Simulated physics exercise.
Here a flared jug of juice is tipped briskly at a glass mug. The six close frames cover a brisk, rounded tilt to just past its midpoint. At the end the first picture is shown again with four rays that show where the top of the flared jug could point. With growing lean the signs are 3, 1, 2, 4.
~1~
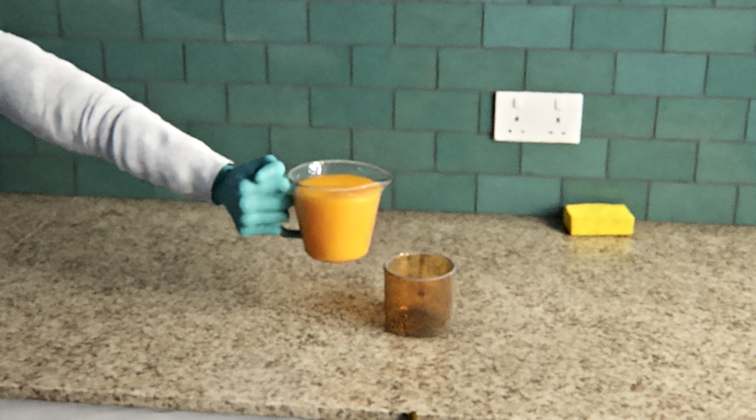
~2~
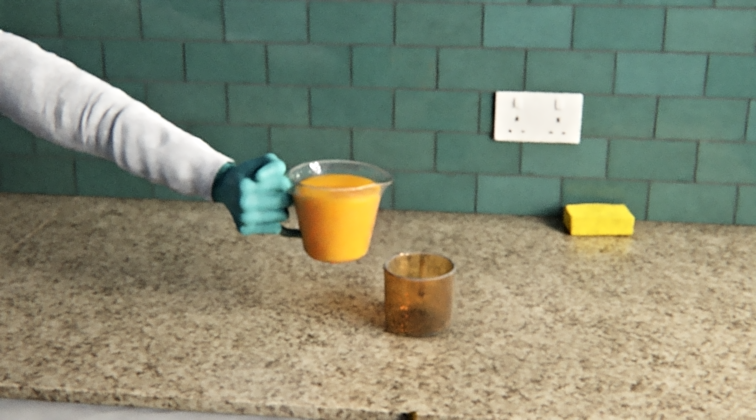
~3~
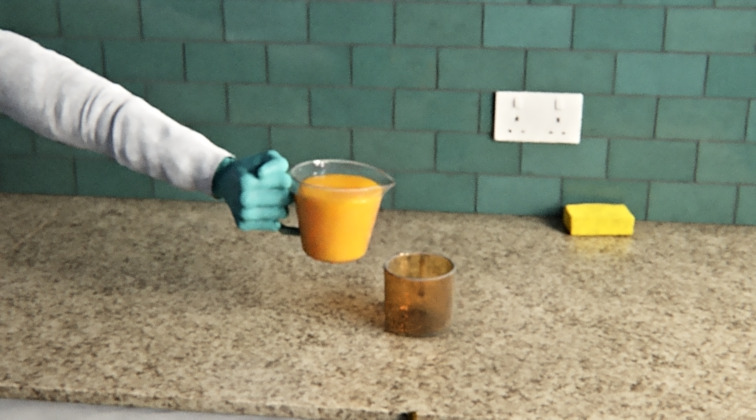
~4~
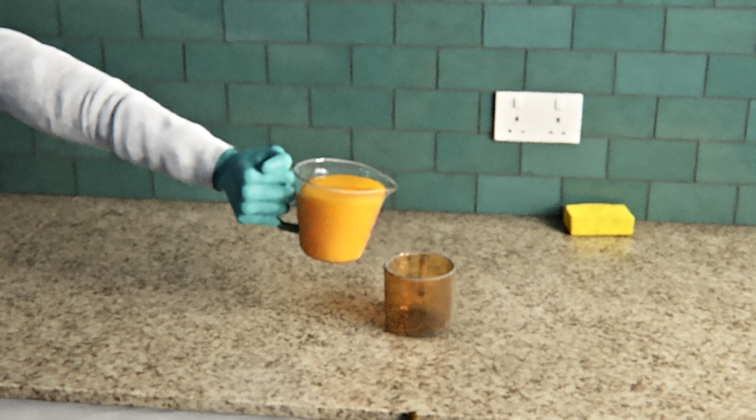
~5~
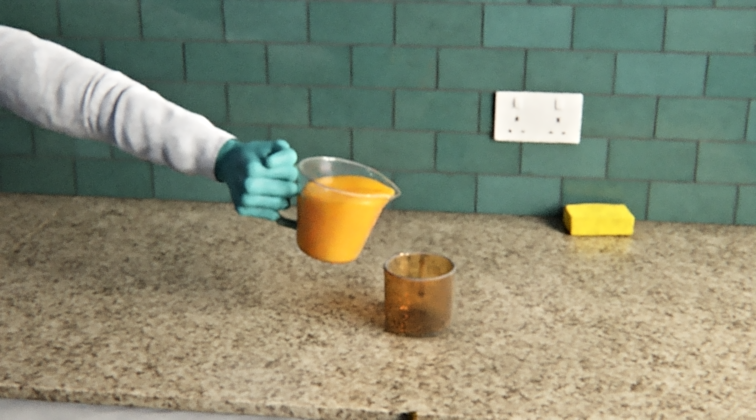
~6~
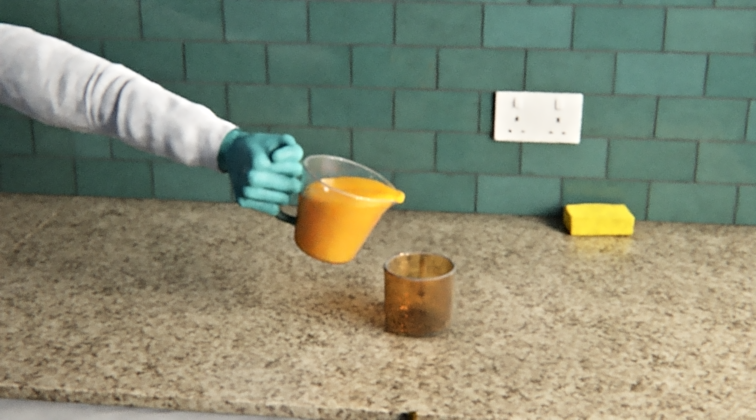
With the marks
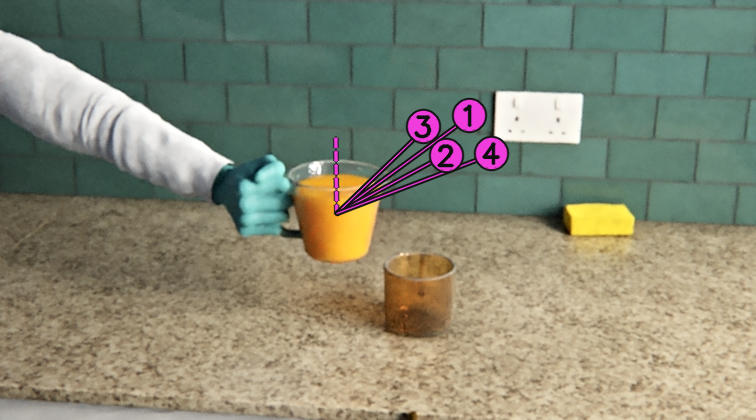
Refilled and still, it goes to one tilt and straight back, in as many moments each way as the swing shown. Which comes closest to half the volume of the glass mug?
Go for 3.
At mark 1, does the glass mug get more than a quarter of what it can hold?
Yes, clearly.
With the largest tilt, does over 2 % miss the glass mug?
Yes, it does.
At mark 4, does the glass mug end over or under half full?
Over.
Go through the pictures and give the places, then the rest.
Upright, lip at (391, 179); rim of the glass mug round (420, 265); nothing has left yet, in the first frame.
Upright, lip at (392, 180); nothing has left yet, in the second frame.
Tipped about 4°, lip at (394, 183); nothing has left yet, in the third frame.
Tipped about 8°, lip at (396, 187); nothing has left yet, in the fourth frame.
Tipped about 14°, lip at (399, 193); nothing has left yet, in the fifth frame.
Tipped about 20°, lip at (401, 199); juice is over the lip, down to (401, 199), in the sixth frame.
On the marked copy, 1 at (456, 126); 2 at (430, 162); 3 at (412, 140); 4 at (476, 160).
With 1, the glass mug ends with about 67 % of what it can hold.
With 2, the glass mug ends with about 82 % of what it can hold; 3 % of the juice is spilt.
With 3, the glass mug ends with about 50 % of what it can hold.
With 4, the glass mug ends with about 88 % of what it can hold; 11 % of the juice is spilt.
